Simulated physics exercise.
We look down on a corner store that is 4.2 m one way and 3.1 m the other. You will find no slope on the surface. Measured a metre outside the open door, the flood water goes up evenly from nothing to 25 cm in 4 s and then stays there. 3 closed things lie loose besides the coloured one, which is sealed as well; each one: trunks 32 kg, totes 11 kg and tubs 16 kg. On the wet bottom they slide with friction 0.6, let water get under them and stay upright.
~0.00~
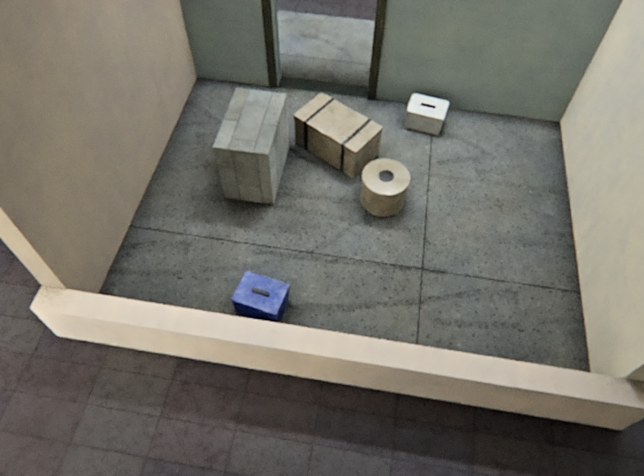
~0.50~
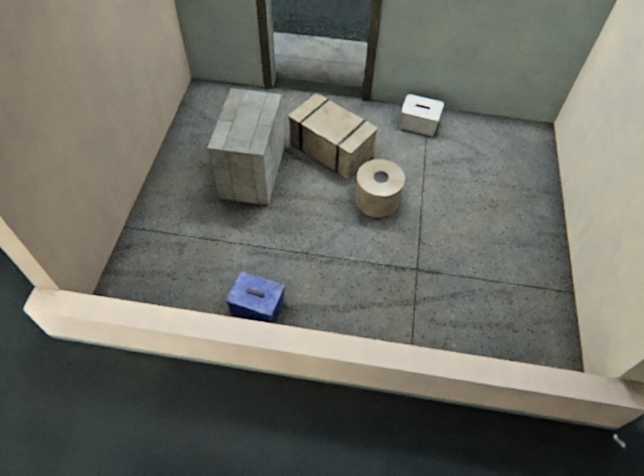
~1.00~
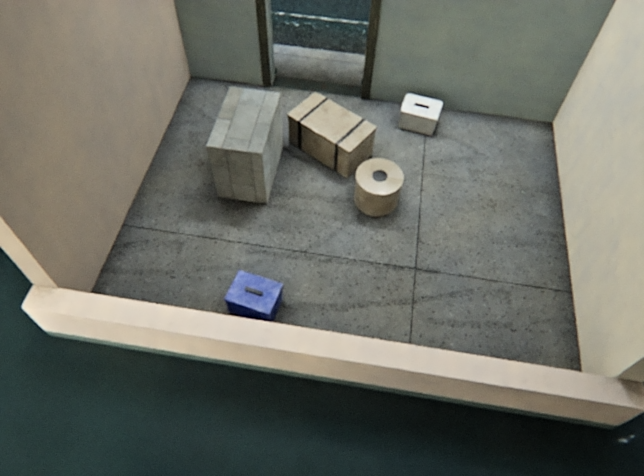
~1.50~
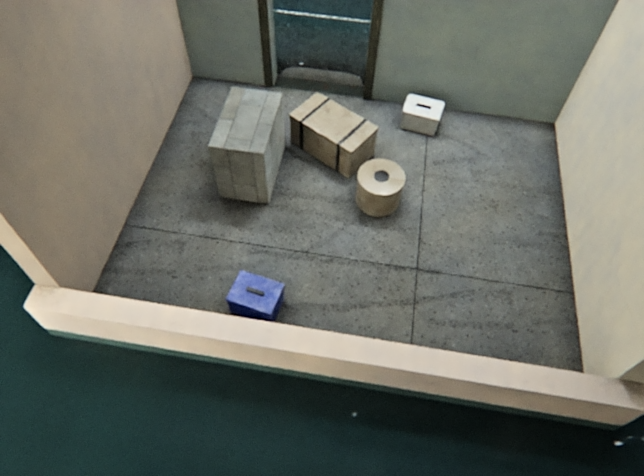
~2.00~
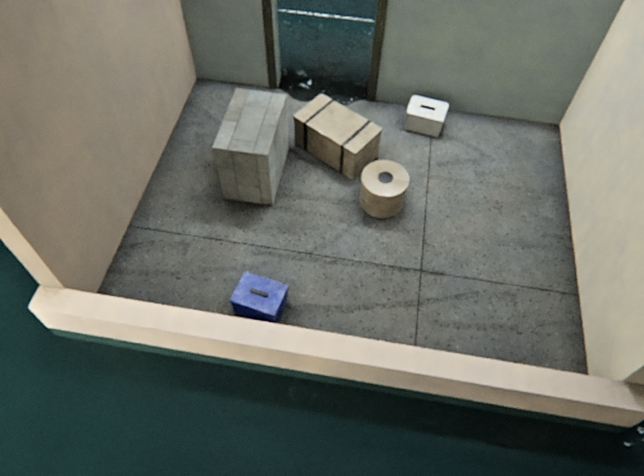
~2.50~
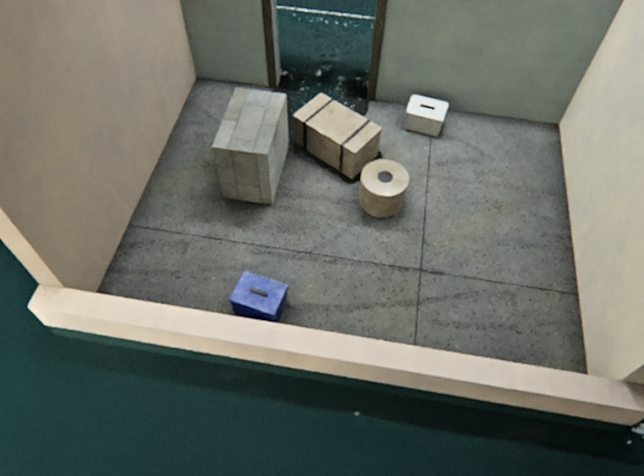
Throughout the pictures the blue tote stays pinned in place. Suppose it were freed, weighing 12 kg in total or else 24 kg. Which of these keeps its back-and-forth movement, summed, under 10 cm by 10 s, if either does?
I'm betting only the heavier pick is adequate.
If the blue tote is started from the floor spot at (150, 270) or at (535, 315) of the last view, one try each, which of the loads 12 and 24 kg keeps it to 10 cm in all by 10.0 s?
In turn: Only the heavier mass works; no mass works.
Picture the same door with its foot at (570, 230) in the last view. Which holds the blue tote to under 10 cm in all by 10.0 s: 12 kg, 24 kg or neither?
Result: Heavier option only.
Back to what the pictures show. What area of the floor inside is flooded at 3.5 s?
Somewhere about 2.0 m2, give or take.
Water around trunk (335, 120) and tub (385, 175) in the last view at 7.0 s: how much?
Roughly 7 and 6 cm.
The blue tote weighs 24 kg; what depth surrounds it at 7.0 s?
Depth: Approx. 5 cm.
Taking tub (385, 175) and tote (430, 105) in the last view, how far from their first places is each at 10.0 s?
One is off by 200 cm, the other by 10 cm, in the order asked.
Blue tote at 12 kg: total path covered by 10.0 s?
Total path: Roughly 40 cm.
After 3.5 s the blue tote would be 0 cm from its start with 12 kg and 0 cm from its start with 24 kg; 0 cm of water round it then.
After 4.5 s the blue tote would be 0 cm from its start with 12 kg and 0 cm from its start with 24 kg; 0 cm of water round it then.
After 7.0 s the blue tote would be 12 cm from its start with 12 kg and 2 cm from its start with 24 kg; 5 cm of water round it then.
After 10.0 s the blue tote would be 18 cm from its start with 12 kg and 2 cm from its start with 24 kg; 13 cm of water round it then.
